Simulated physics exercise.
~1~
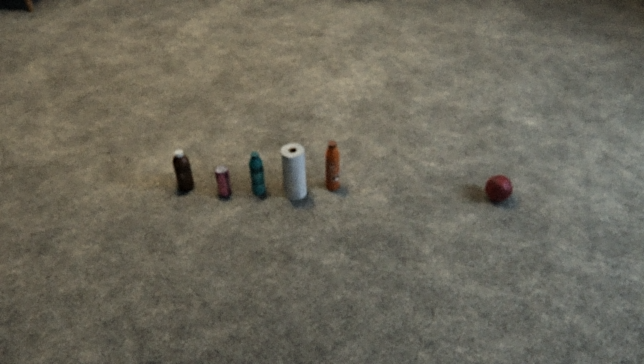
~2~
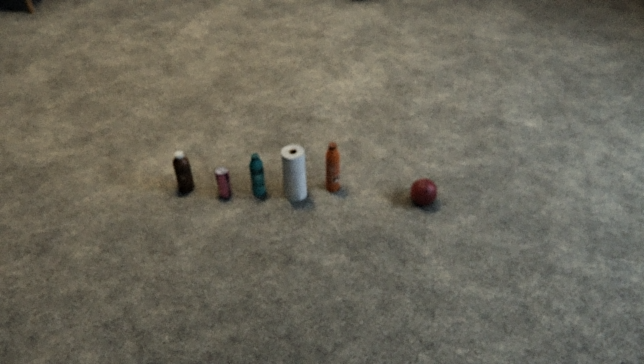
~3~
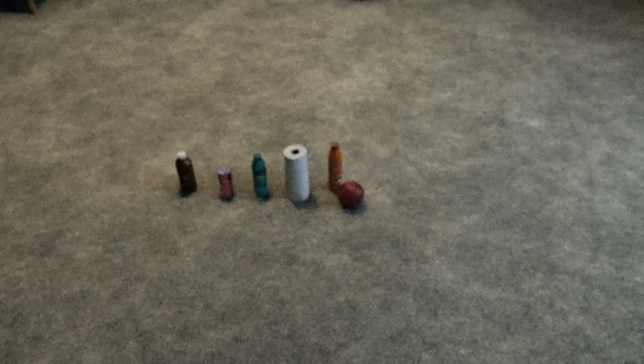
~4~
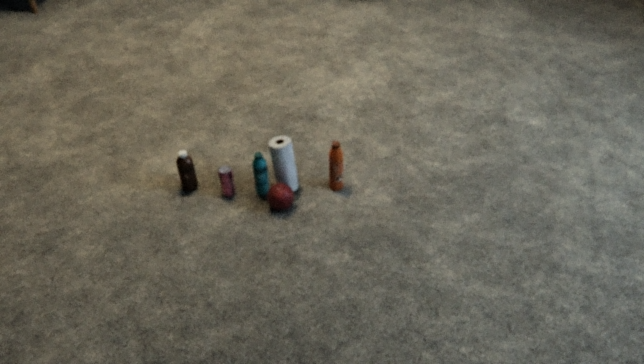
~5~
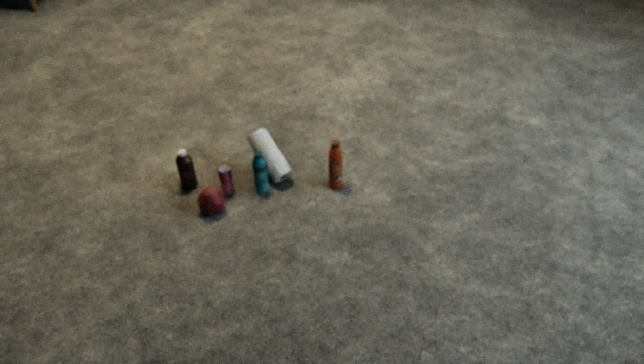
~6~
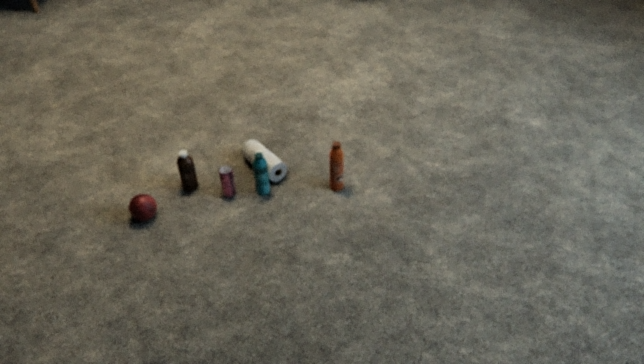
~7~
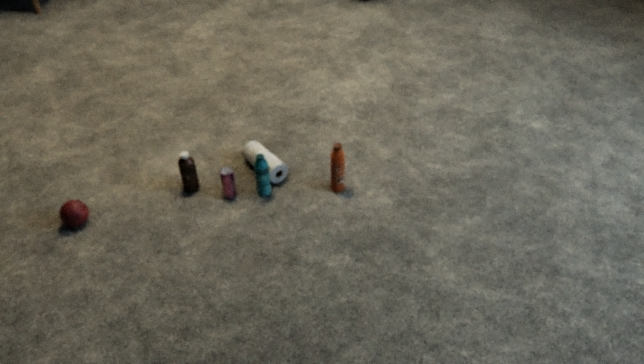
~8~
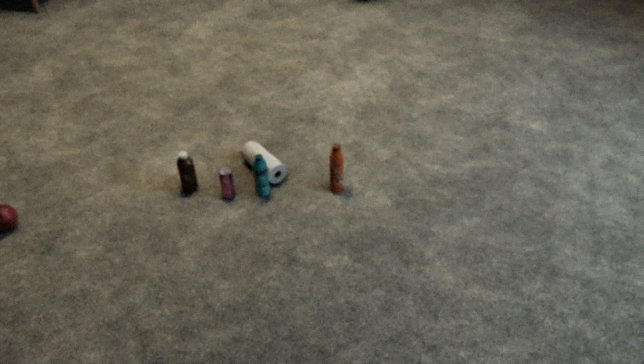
A red ball rolls left past four standing items, toppling a white roll, and exits left.
